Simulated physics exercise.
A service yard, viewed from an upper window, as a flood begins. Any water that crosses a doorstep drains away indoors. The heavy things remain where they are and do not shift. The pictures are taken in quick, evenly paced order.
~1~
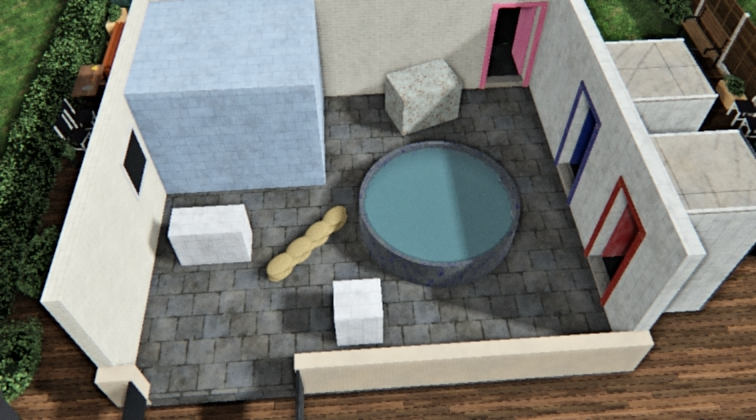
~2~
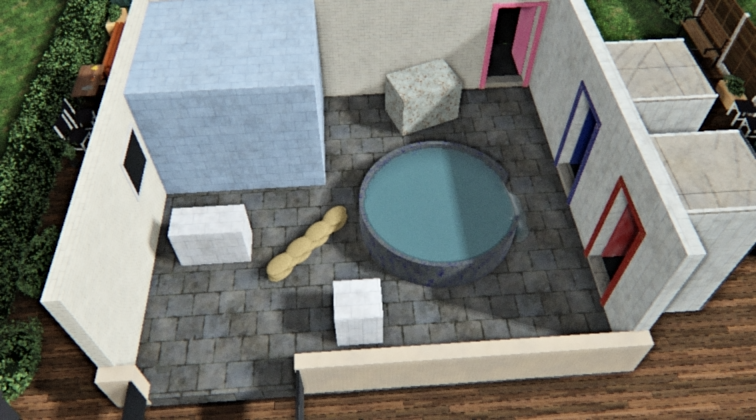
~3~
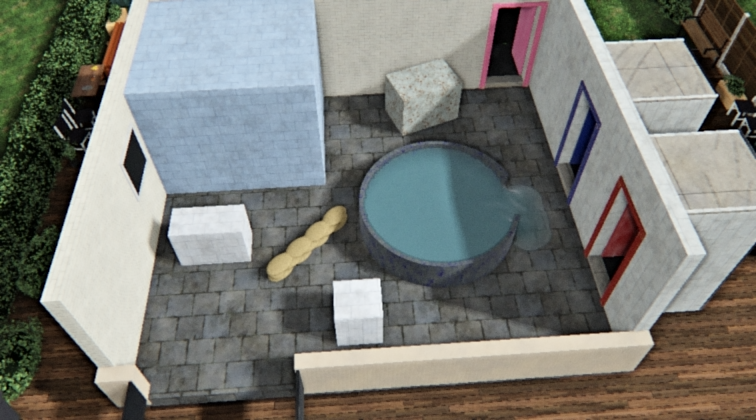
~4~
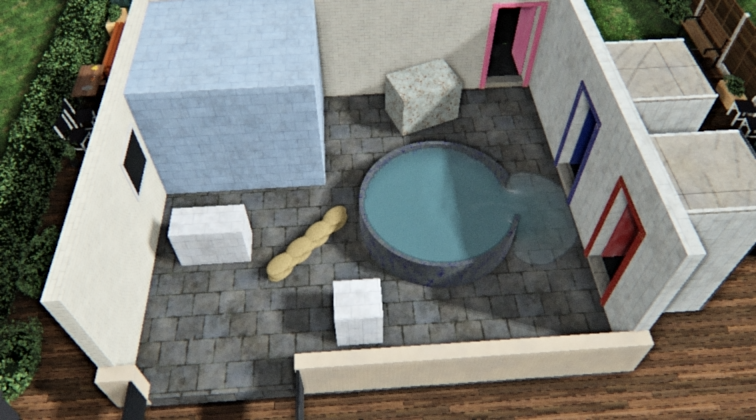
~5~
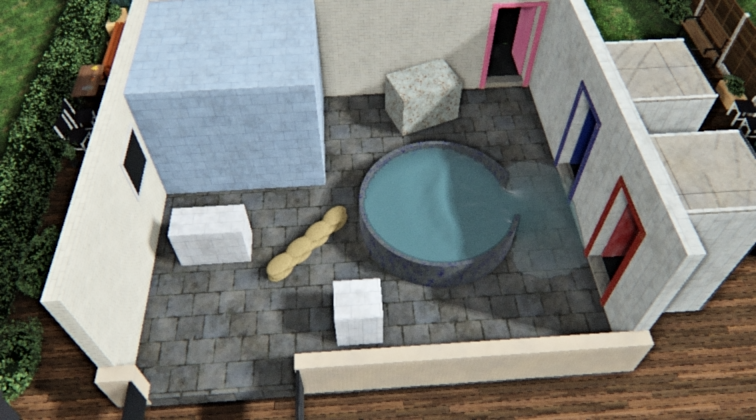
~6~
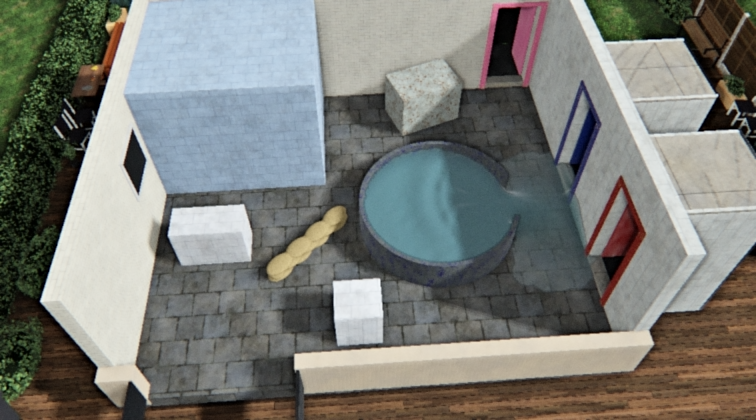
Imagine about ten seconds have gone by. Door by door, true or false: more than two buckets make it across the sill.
Blue door: True; red door: True; pink door: True.
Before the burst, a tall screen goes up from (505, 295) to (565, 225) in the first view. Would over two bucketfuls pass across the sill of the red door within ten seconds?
The red door falls short.
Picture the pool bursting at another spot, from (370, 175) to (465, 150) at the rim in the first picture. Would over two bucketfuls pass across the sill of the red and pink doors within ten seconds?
Result - red one does not reach it, pink one tops the mark.
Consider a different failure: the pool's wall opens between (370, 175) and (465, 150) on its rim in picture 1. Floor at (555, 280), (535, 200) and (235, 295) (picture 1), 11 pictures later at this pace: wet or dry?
Going through them, the first would be still bare, the next still bare and the last still bare.
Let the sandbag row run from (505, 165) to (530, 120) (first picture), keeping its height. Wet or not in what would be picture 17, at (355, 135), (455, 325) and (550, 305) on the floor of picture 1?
Going point by point, I'd say left untouched, then left untouched, then waterlogged.
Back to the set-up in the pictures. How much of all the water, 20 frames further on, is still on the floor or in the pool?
Close to 92 %.
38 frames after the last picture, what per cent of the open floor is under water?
My estimate is close to 70 per cent.
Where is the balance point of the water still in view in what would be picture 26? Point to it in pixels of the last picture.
About (469, 223).
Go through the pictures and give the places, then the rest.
In the first frame, the round tank at (439, 201) is whole and still.
In the second frame, water pours out at (510, 209) and has run to a hidden place.
In the third frame, the front is at (534, 191), out from the gap at (510, 211).
In the fourth frame, water pours out at (510, 212) and has run to (561, 192).
In the fifth frame, water pours out at (510, 211) and has run to (557, 172).
In the sixth frame, the front is at (552, 157), out from the gap at (510, 211).
A moment on, water covers 15 % of the floor; the blue door over two buckets in, the red door under two buckets in, the pink door not reached.
Next, water covers 25 % of the floor; the blue door far over two buckets in, the red door over two buckets in, the pink door wet at the sill, nothing in.
Then, water covers 40 % of the floor; the blue door far over two buckets in, the red door over two buckets in, the pink door over two buckets in.
Later, water covers 70 % of the floor; the blue door far over two buckets in, the red door over two buckets in, the pink door over two buckets in.
In the end, water covers 85 % of the floor; the blue door far over two buckets in, the red door over two buckets in, the pink door over two buckets in.
